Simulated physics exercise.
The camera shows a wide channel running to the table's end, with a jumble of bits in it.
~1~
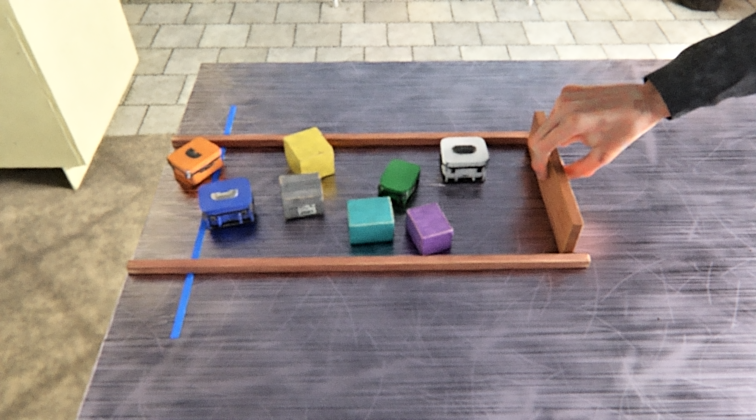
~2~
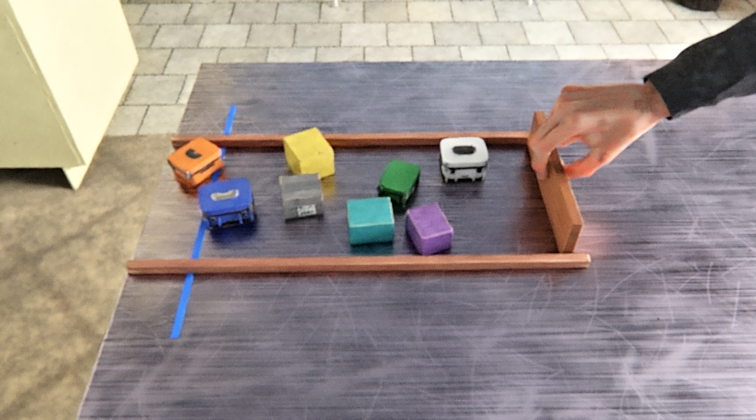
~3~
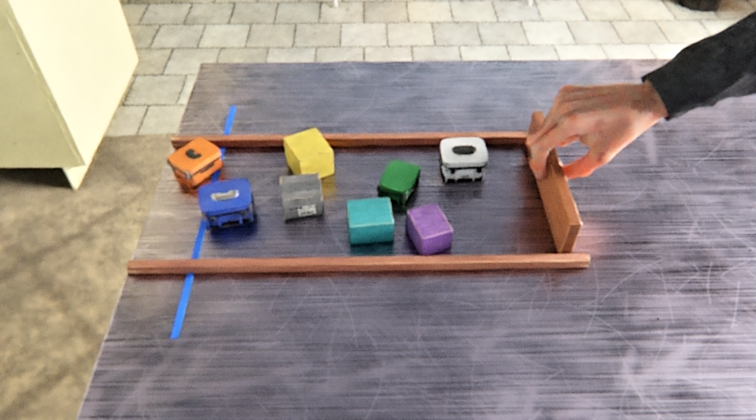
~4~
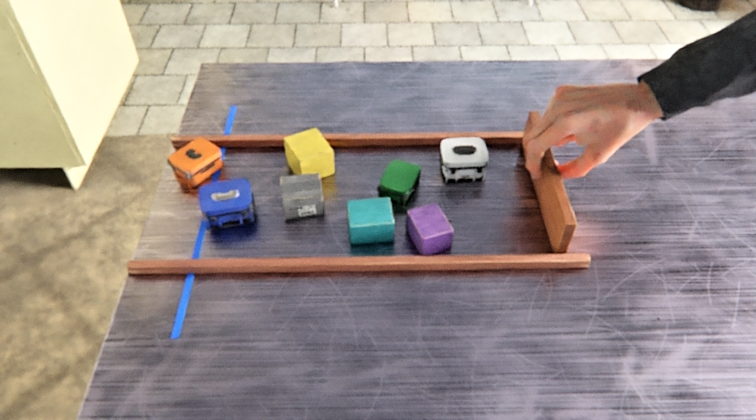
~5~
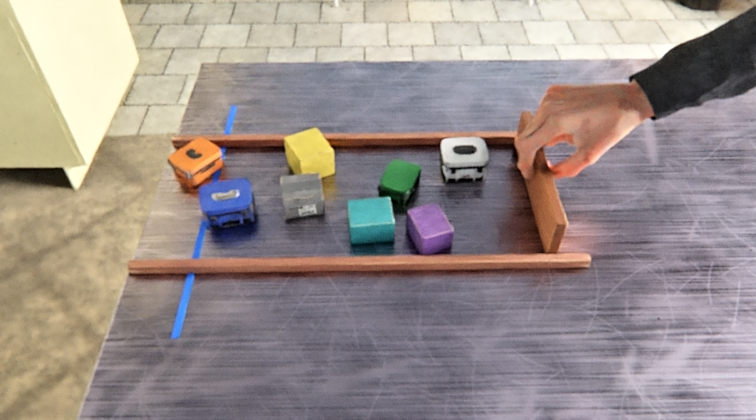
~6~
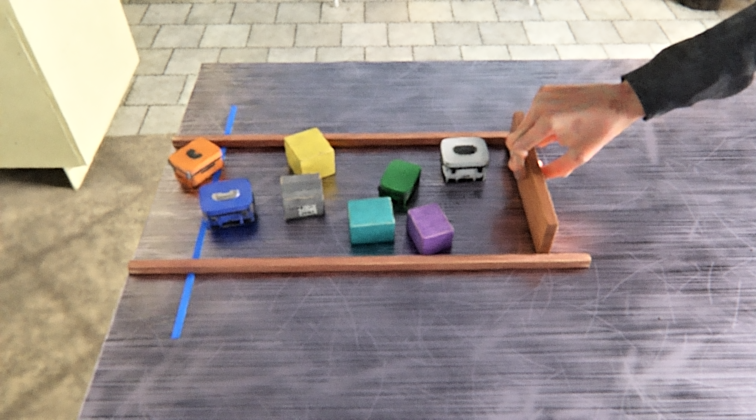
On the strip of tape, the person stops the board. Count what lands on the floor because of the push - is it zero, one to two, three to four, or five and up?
The count is three to four.
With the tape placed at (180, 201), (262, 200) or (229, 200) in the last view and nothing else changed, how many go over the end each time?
5, 0, 2.
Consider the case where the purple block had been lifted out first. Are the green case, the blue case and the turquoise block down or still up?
Green case safe, blue case gone, turquoise block safe.
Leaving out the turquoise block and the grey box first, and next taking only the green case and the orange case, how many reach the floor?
3, then 2.
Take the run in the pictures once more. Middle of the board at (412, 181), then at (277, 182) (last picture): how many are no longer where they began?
Up to then 4, and up to the other point 8.
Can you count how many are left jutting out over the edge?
1, I think.
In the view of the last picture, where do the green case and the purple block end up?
One is at about (186, 201), the other at about (182, 230).
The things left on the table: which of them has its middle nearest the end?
It's the turquoise block.
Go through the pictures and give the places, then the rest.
In the first frame, orange case (197, 163); blue case (227, 203); grey box (302, 195); board (552, 179); tape (210, 200).
In the second frame, blue case (227, 204); purple block (429, 229).
In the third frame, grey box (302, 196); turquoise block (370, 221).
In the fourth frame, orange case (197, 163); white case (463, 160).
In the fifth frame, blue case (228, 204); board (538, 179).
In the sixth frame, orange case (198, 163); blue case (228, 204); grey box (303, 196); board (530, 179); tape (210, 200).
Soon after, none off yet; orange case at rest near (198, 163); blue case at rest near (228, 204); grey box at rest near (303, 196).
After that, none off yet; orange case at rest near (198, 163); blue case at rest near (226, 204); grey box displaced about its own width near (273, 196).
And then, none off yet; orange case displaced about its own width near (166, 165); blue case displaced about its own width near (153, 204); grey box displaced well along near (198, 198).
In the end, the number that fall off is three or four; gone, yellow block, grey box, blue case and orange case.
